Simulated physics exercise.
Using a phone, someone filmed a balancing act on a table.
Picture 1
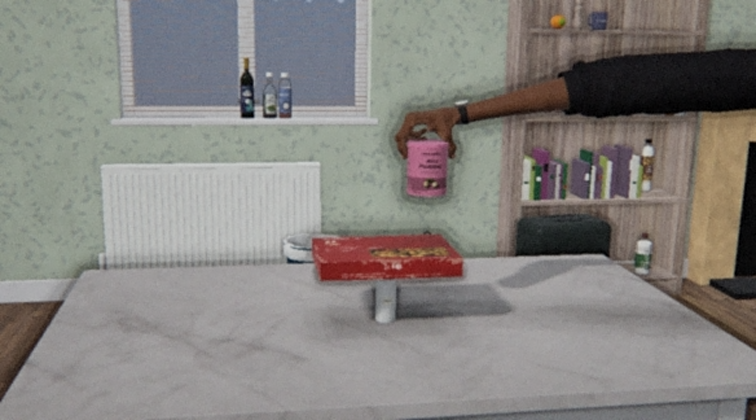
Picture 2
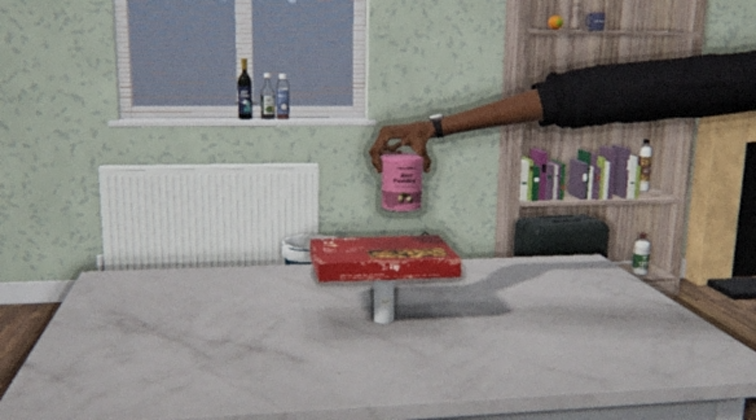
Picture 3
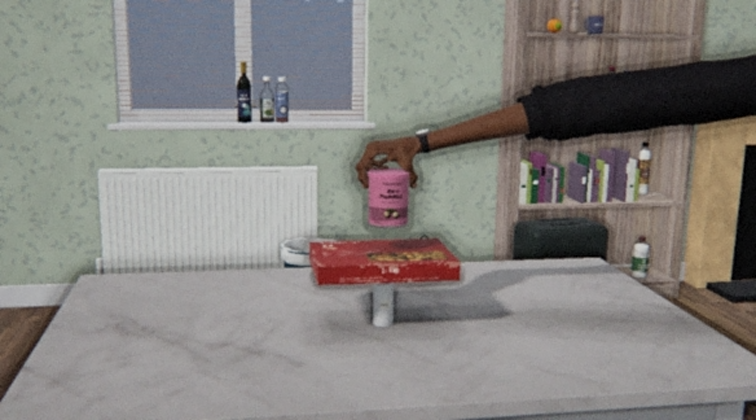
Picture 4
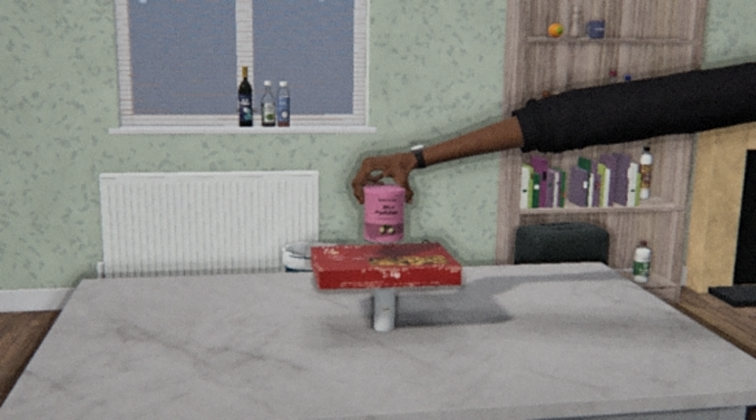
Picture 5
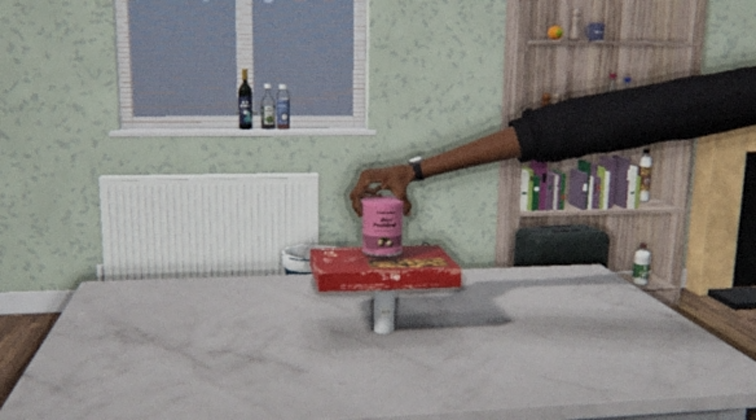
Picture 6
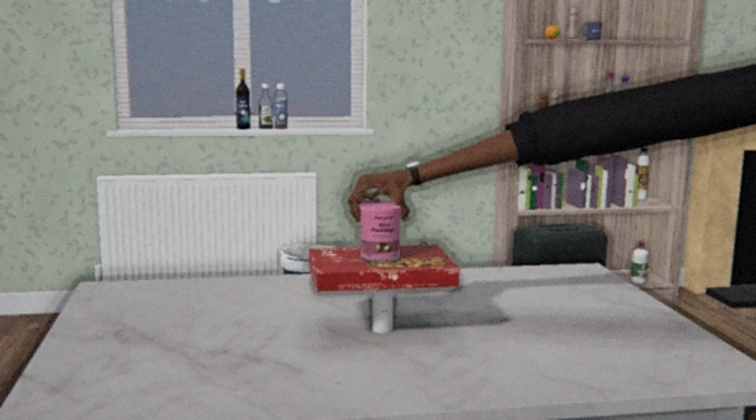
A hand reaching in from the right carries a pink tin leftward and down over a red box balanced on a white shaker on a table, then sets it on the box, fingers still gripping the tin.
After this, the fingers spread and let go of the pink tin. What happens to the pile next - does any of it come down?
Nothing comes down.
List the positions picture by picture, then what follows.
Coming down; pink tin (427, 168); white shaker (386, 293), in the first picture.
Coming down; pink tin (402, 182); white shaker (384, 294), in the second picture.
Coming down; pink tin (389, 198); white shaker (383, 297), in the third picture.
Coming down; pink tin (384, 214); white shaker (385, 301), in the fourth picture.
Coming down; pink tin (382, 226); white shaker (384, 304), in the fifth picture.
Set down, still held; pink tin (380, 231); white shaker (383, 303), in the sixth picture.
Then, 0.50 s past the last view, nothing moves.
Then, 1.30 s past the last view, pink tin resting near (380, 231).
Finally, all 3 still in place. Final places as the last picture's camera would see them, pink tin near (380, 231). The stack holds.
